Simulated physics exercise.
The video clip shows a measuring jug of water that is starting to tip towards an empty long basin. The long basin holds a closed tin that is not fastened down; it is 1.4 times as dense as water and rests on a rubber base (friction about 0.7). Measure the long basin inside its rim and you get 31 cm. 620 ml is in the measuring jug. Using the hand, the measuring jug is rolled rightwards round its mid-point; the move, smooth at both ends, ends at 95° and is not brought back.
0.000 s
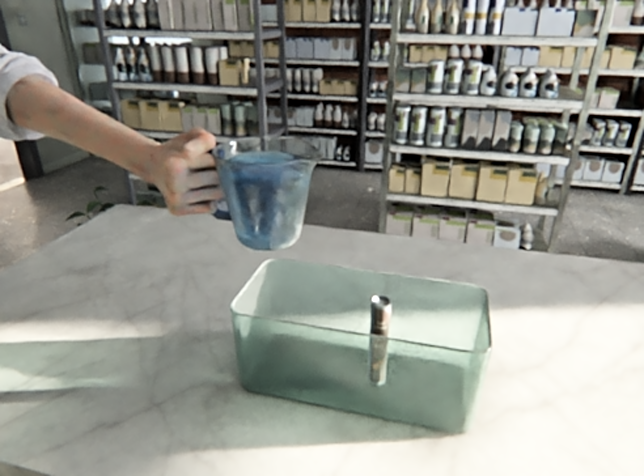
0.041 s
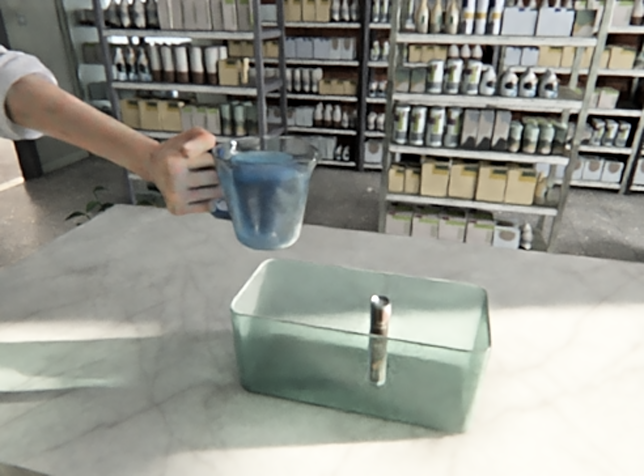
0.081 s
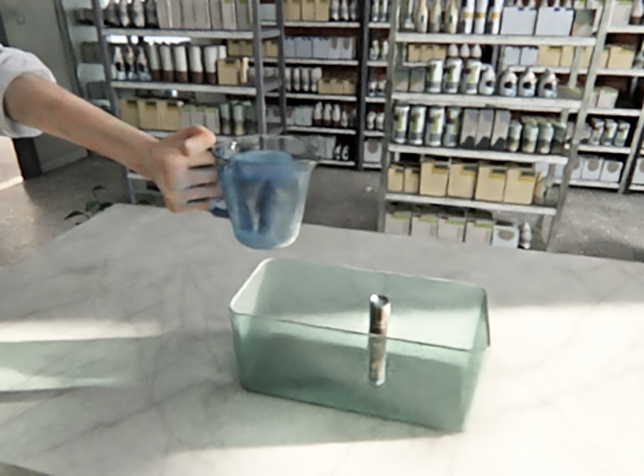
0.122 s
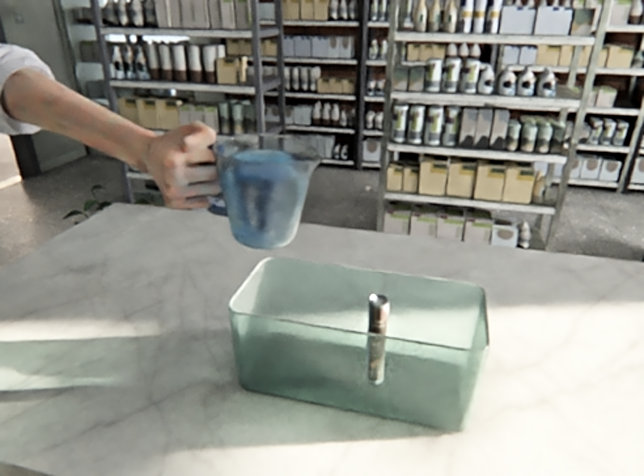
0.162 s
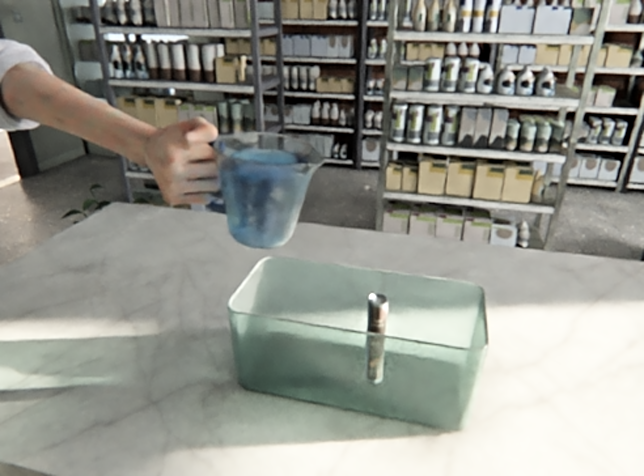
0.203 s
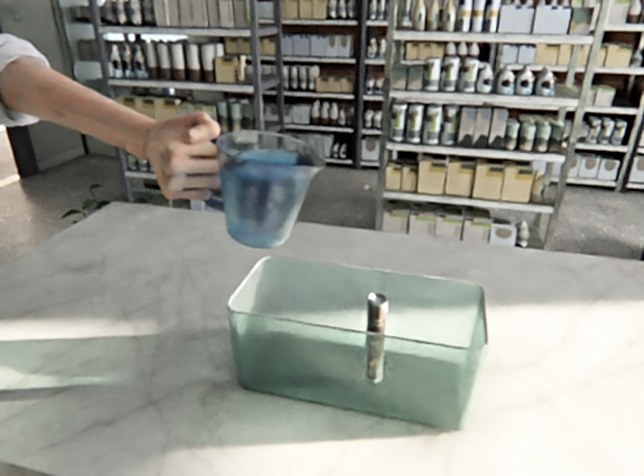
In the video, a hand holds a clear measuring jug of blue-tinted water above a long greenish basin with a closed tin standing in it, then slowly tilts the jug slightly to the right while the basin stays still.
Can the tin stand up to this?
It is tipped.
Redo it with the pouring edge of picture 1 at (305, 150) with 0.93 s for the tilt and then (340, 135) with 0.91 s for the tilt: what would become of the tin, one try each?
The tin overturns the first time and overturns the second time.
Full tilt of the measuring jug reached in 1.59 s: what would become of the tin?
Then the tin tumbles.
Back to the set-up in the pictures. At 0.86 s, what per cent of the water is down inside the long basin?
About 58 %.
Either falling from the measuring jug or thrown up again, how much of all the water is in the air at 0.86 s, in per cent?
Near 18 percent.
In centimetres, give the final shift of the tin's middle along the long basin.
In the end the tin's centre has shifted about 6.5 centimetres.
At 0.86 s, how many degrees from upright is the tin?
About 5 degrees.
After 0.58 s the tilt is 63° and 75 per cent is still to pour; the tin stands where it began.
After 0.86 s the tilt is 92° and 25 per cent is still to pour; the tin stands where it began.
After 1.15 s the tilt is 95° and 2 per cent is still to pour; the tin lies on its side.
After 1.46 s the tilt is 95° and 0 per cent is still to pour; the tin lies on its side.
In the end the tin lies on its side.
